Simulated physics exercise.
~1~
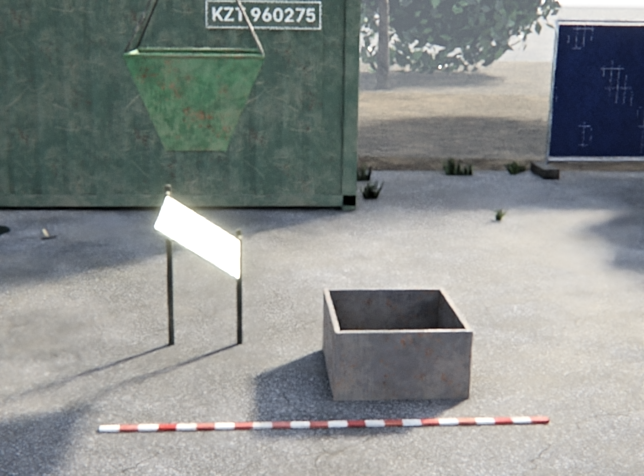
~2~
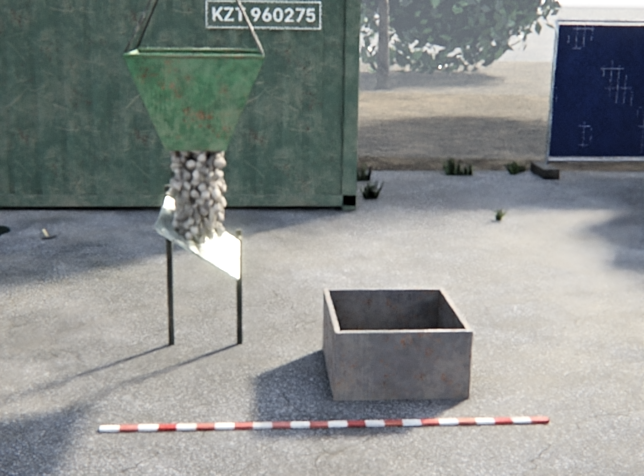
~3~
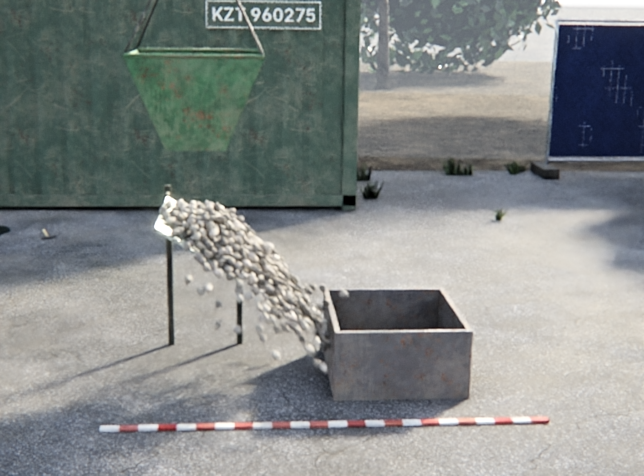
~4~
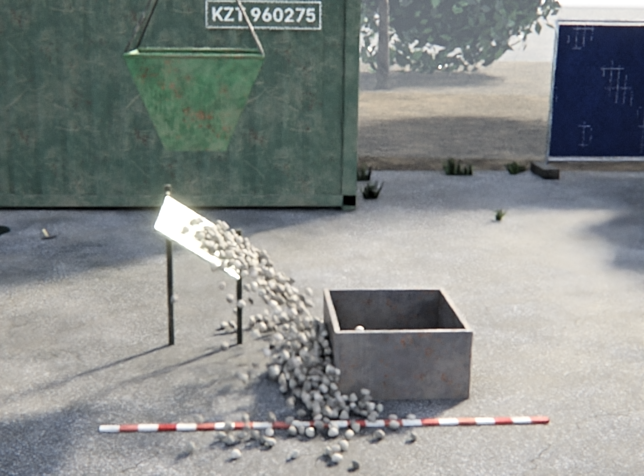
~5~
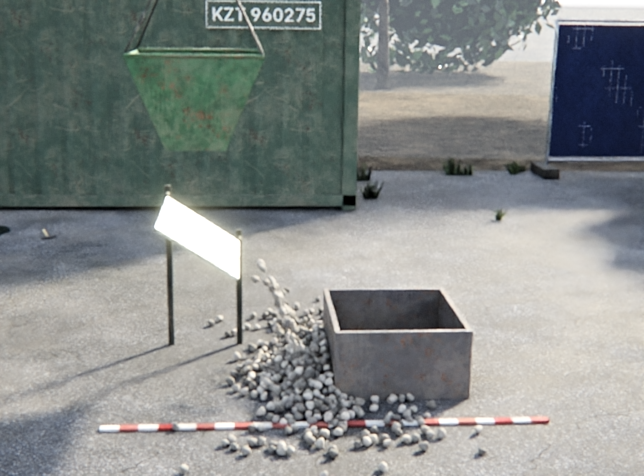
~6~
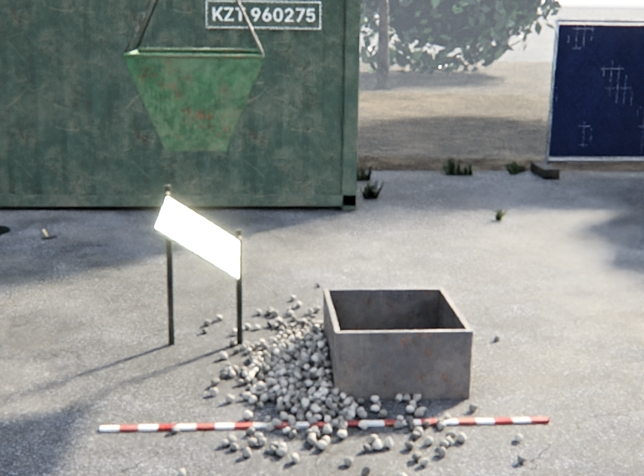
Green hanging skip dropping grey stones onto a tilted steel plate, the stones sliding right and piling up against an empty open bin.
